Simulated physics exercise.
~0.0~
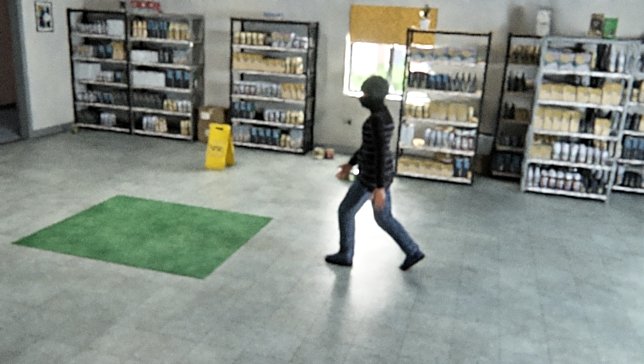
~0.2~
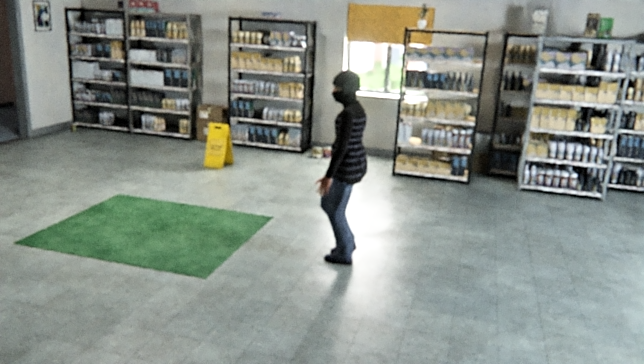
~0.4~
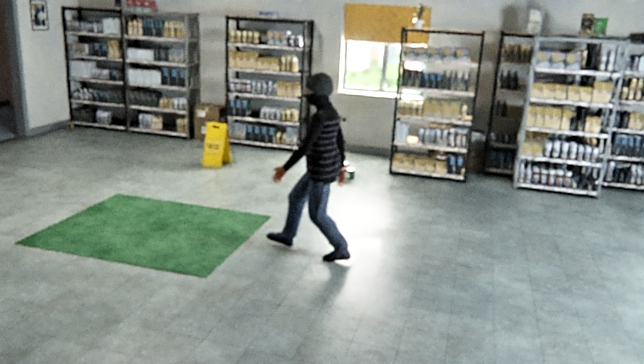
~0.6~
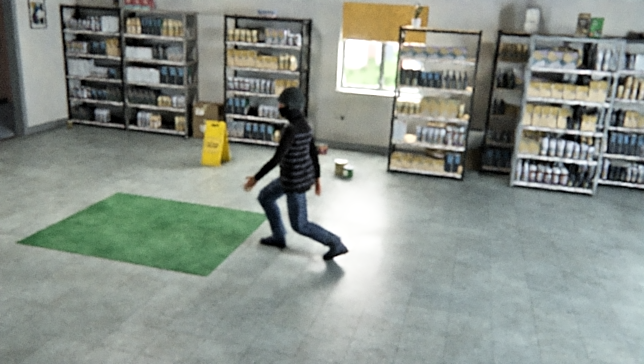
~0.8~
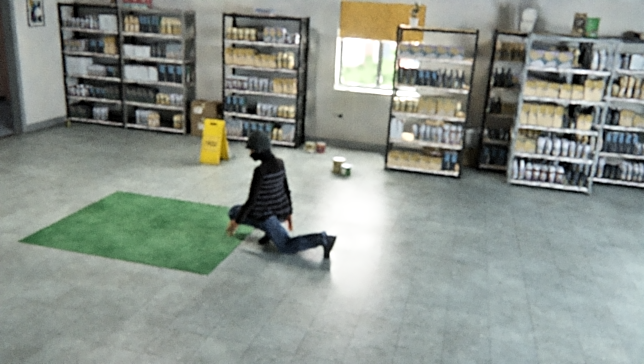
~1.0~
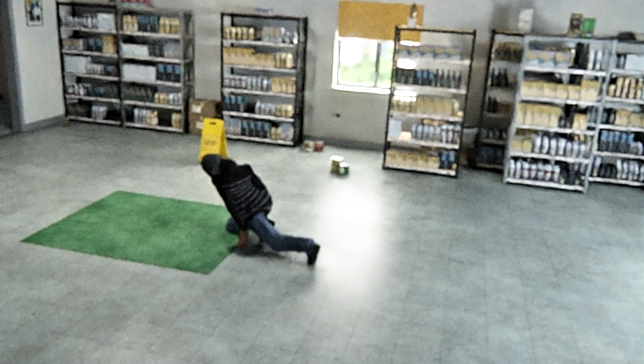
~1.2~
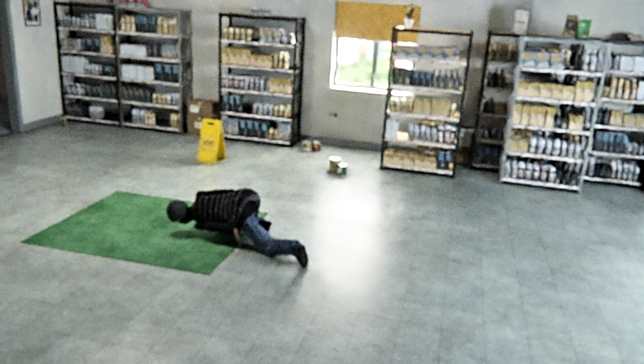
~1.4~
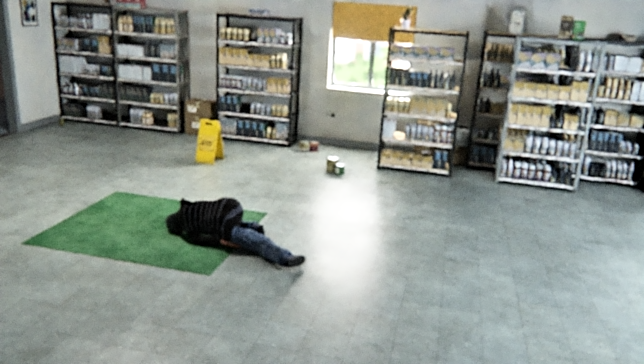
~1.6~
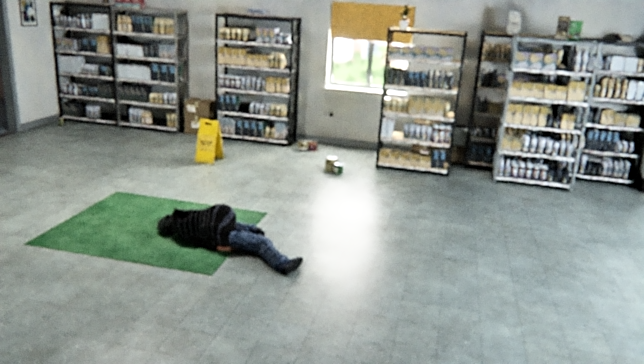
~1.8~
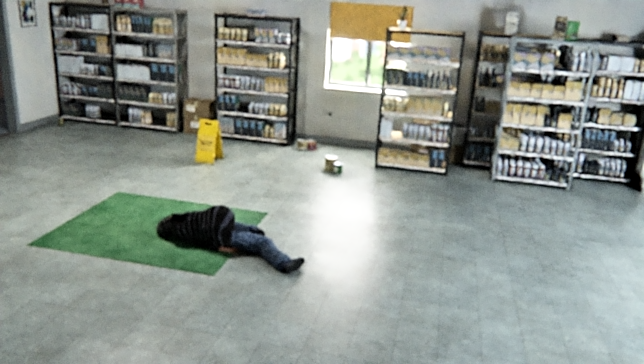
A person in a dark cap and striped jacket walked left across a tiled room lined with stocked shelves, sank to their knees at the edge of a green mat, then pitched forward onto it and lay still, lower legs stretched out on the floor.
